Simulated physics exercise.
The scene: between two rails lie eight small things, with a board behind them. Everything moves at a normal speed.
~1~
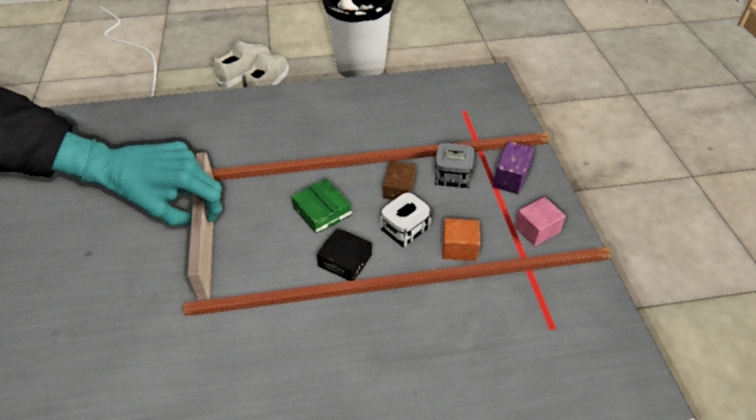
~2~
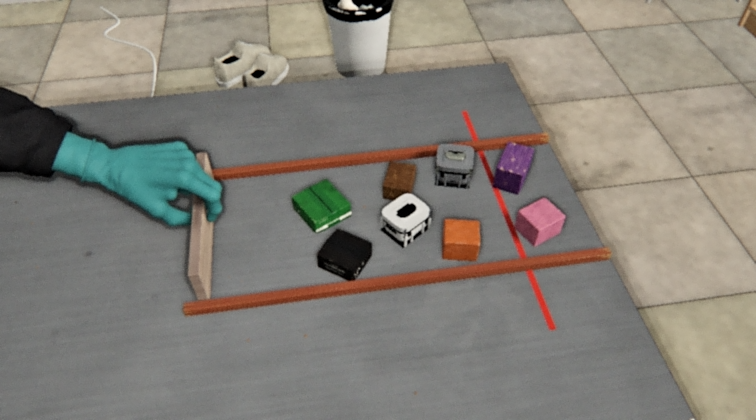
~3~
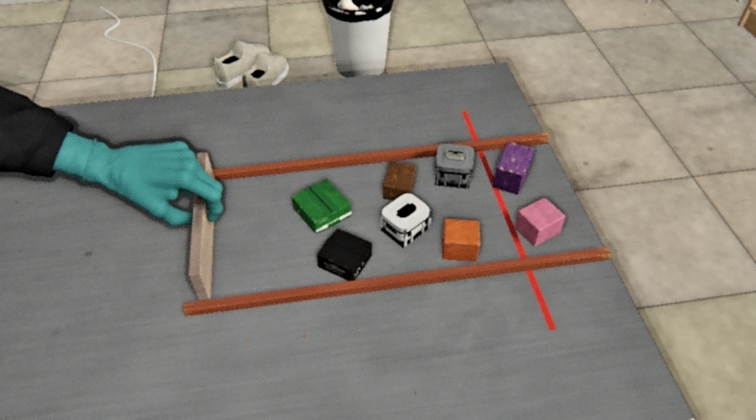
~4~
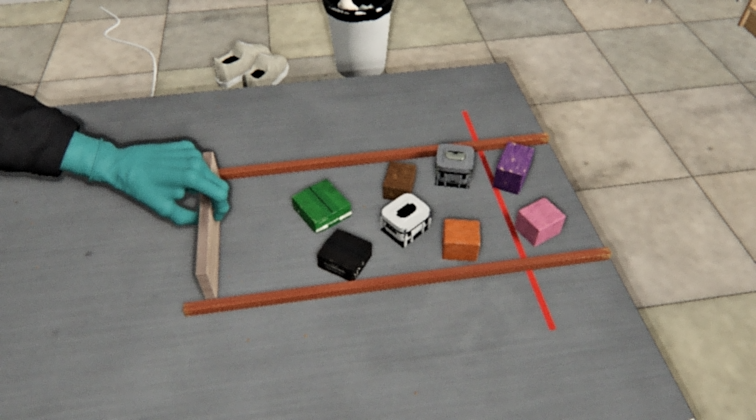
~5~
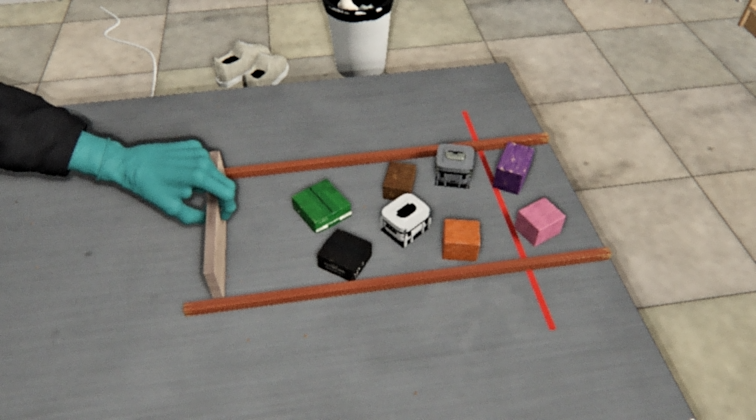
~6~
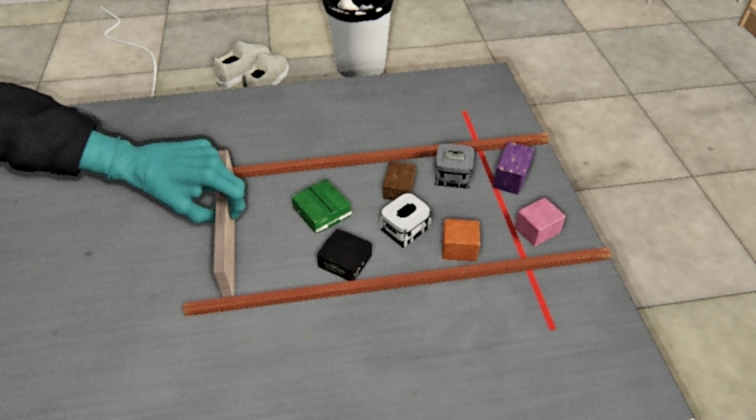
Teal-gloved hand holding a wooden board upright between two rails, then sliding it slightly right behind eight small, unmoving colourful objects.
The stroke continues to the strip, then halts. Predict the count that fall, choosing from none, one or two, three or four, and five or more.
One to two lost.
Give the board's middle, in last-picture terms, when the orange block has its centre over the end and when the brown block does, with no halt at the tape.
Around (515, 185) first and around (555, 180) second.
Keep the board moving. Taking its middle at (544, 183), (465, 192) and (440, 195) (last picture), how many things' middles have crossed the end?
First 5, then 0, then 0.
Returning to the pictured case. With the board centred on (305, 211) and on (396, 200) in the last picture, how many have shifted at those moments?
The first number is 1, the next one 6.
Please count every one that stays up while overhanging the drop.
2.
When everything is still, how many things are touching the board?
The number is 2.
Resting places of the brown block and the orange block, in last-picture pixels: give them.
Near (533, 159) and (590, 228).
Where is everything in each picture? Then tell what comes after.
The first frame shows pink block (539, 222); purple block (513, 168); grey case (454, 166); board (203, 223); tape (501, 202).
The second frame shows purple block (513, 168); brown block (399, 182).
The third frame shows grey case (454, 166); black box (345, 255).
The fourth frame shows pink block (539, 222); green box (321, 206).
The fifth frame shows purple block (513, 168); white case (405, 220).
The sixth frame shows pink block (539, 222); purple block (513, 168); grey case (454, 166); board (226, 220); tape (501, 202).
Soon after, none off yet; pink block at rest near (539, 222); purple block at rest near (513, 168); grey case at rest near (454, 166).
In the end, the number that fall off is one or two; gone, grey case and pink block.
